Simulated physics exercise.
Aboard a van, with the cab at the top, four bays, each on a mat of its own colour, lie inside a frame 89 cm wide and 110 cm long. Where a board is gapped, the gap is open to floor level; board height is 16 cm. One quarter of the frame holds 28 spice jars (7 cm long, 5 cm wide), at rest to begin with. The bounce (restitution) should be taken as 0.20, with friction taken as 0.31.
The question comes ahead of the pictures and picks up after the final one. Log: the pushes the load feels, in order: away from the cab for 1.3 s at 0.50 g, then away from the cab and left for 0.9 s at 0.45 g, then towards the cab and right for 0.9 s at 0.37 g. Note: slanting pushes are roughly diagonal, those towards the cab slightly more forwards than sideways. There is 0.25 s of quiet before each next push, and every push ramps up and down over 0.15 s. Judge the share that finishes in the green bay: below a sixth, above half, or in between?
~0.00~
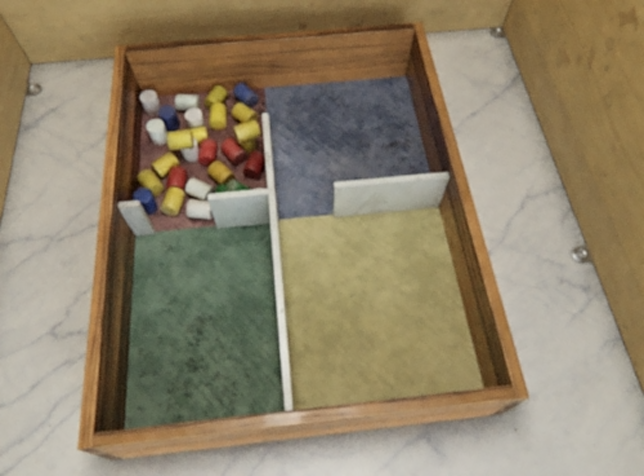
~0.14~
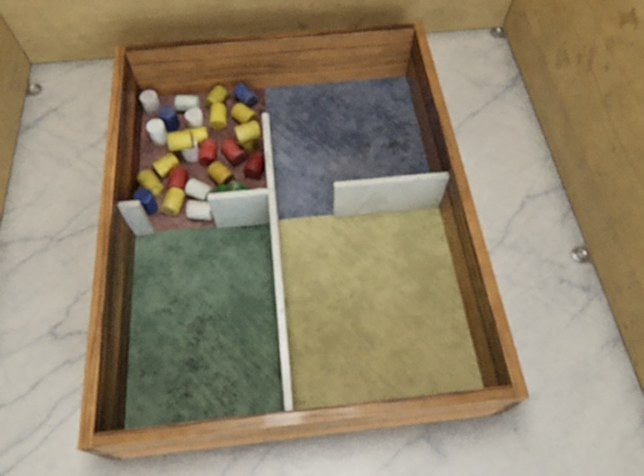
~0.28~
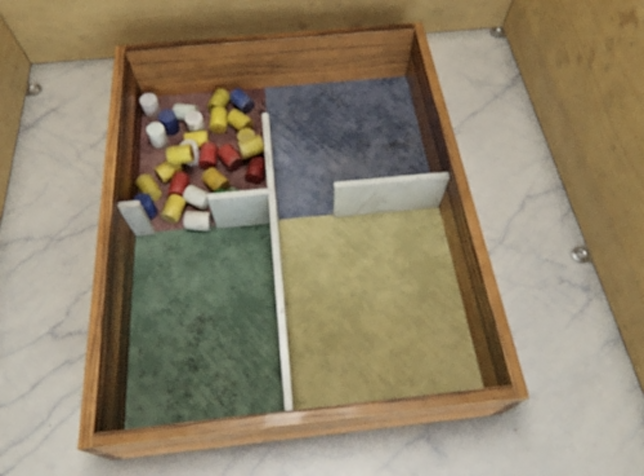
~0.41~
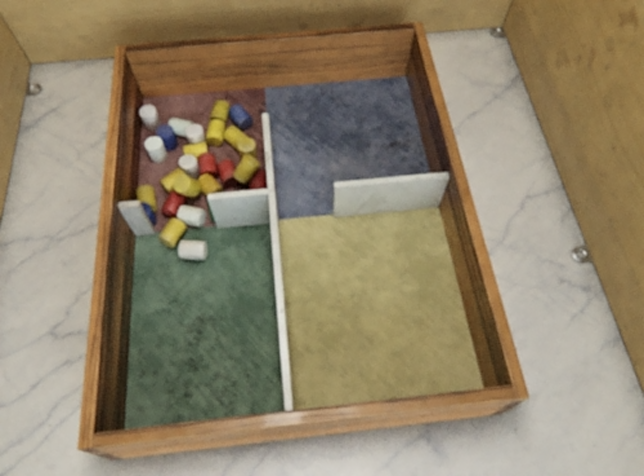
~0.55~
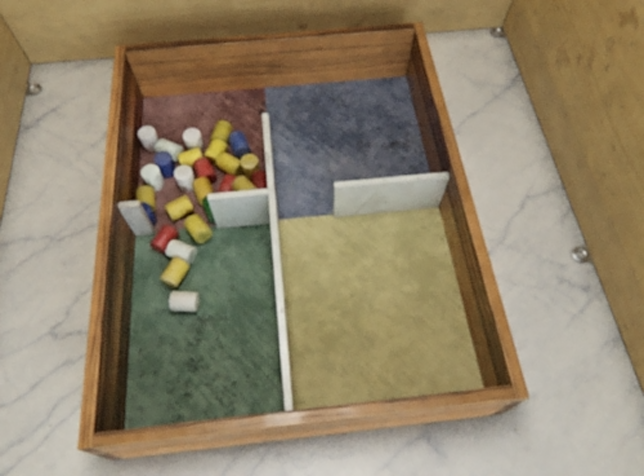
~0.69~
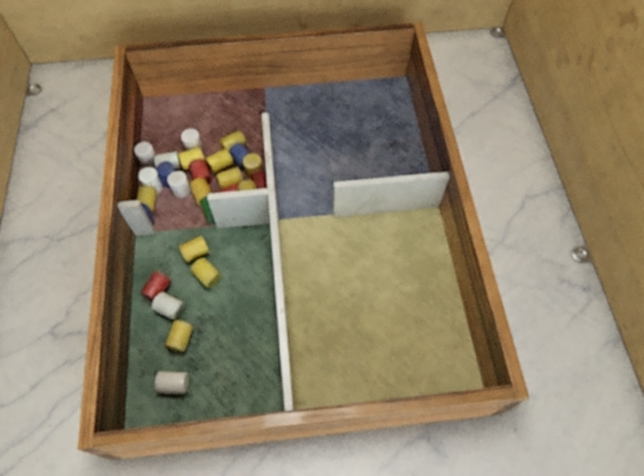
Into the green bay go anywhere from one sixth to half of them by the end.
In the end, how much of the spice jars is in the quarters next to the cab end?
Roughly 60 per cent.
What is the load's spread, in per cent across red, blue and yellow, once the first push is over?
Per cent by bay - red: 70, blue: 0, yellow: 0.
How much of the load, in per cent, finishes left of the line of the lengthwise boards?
That works out to roughly 100 percent.
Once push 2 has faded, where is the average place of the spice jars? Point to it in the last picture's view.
Average position: About (188, 259).
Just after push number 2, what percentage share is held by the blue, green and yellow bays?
Reading then: Blue 0 %, green 40 %, yellow 0 %.
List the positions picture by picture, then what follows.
In the first picture, middle of the blue mat (347, 141); middle of the green mat (206, 323); middle of the red mat (204, 154); middle of the yellow mat (375, 305); 28 in the red bay; the jar farthest behind, in the direction of the first push, is at (246, 96).
In the second picture, 28 in the red bay; the jar farthest behind, in the direction of the first push, is at (245, 96).
In the third picture, 28 in the red bay; the jar farthest behind, in the direction of the first push, is at (219, 102).
In the fourth picture, 26 in the red bay and 2 in the green bay; the jar farthest behind, in the direction of the first push, is at (220, 114).
In the fifth picture, 23 in the red bay and 5 in the green bay; the jar farthest behind, in the direction of the first push, is at (222, 134).
In the sixth picture, 22 in the red bay and 6 in the green bay; the jar farthest behind, in the direction of the first push, is at (192, 142).
After push 1 (1.54 s), 19 in the red bay and 9 in the green bay.
After push 2 (2.69 s), 16 in the red bay and 12 in the green bay.
After push 3 (3.84 s), 17 in the red bay, 1 in the blue bay and 10 in the green bay.
Outcome (at 4.80 s), 17 in the red bay, 1 in the blue bay and 10 in the green bay. Asked share, 10 of 28, 36 per cent.
